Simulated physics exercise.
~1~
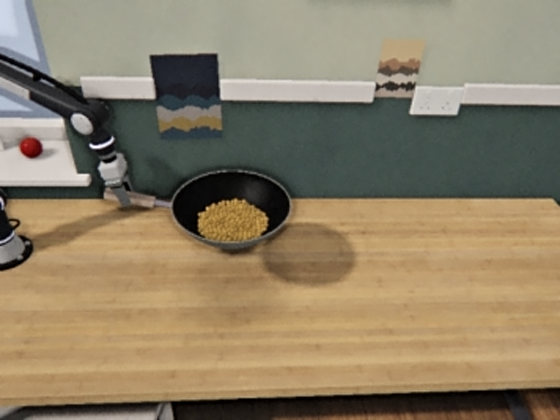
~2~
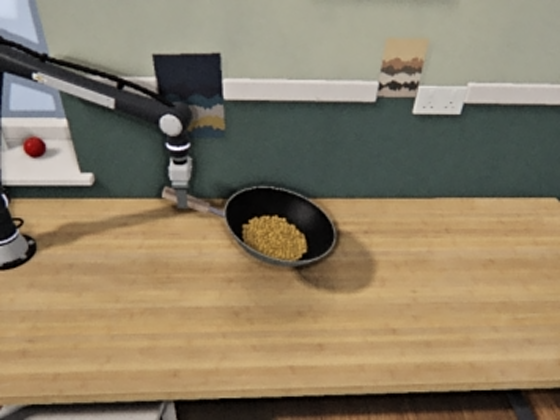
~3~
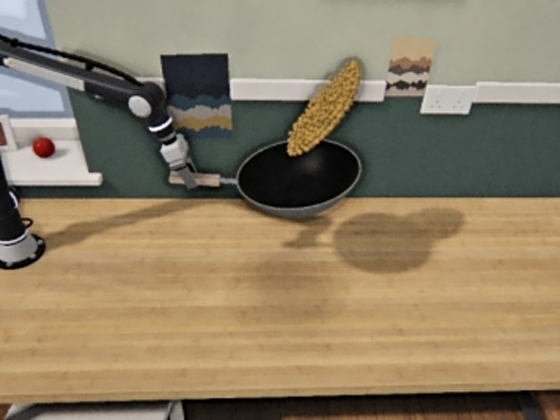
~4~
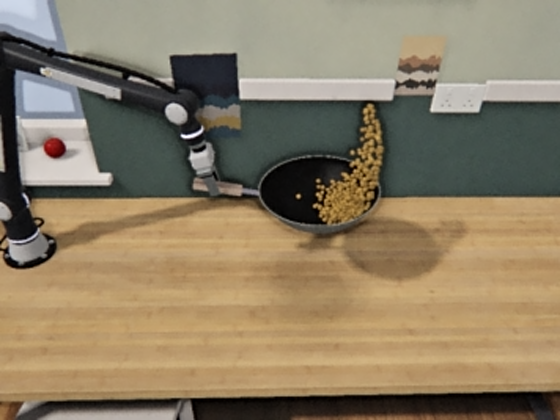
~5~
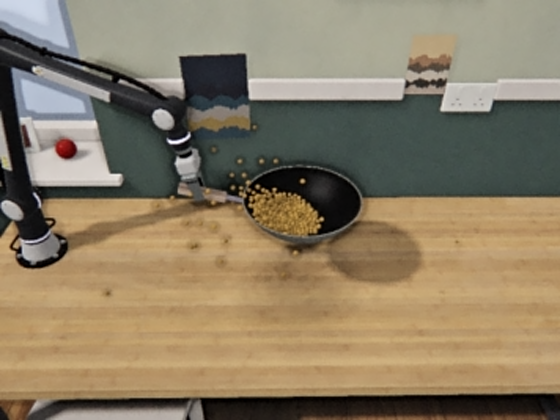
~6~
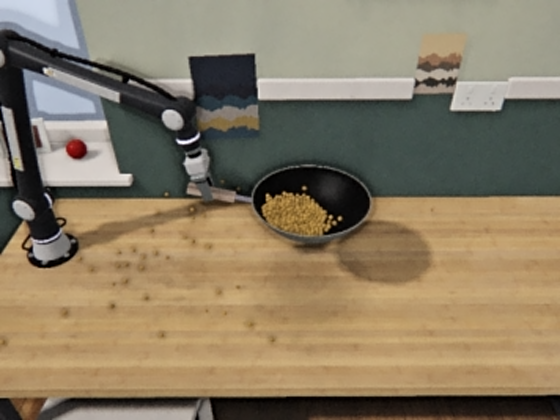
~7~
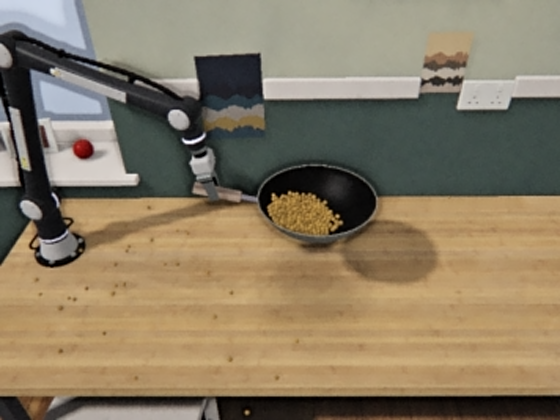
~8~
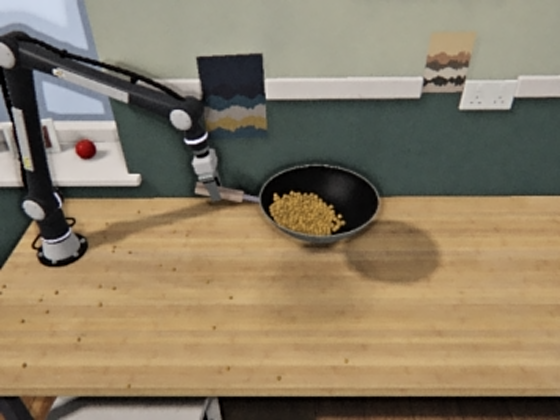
The footage shows a robot arm moving a dark wok of golden beads rightward above a wooden counter, tossing them high and catching most as some scatter leftward onto the counter and beyond, before the wok settles still with most beads inside.
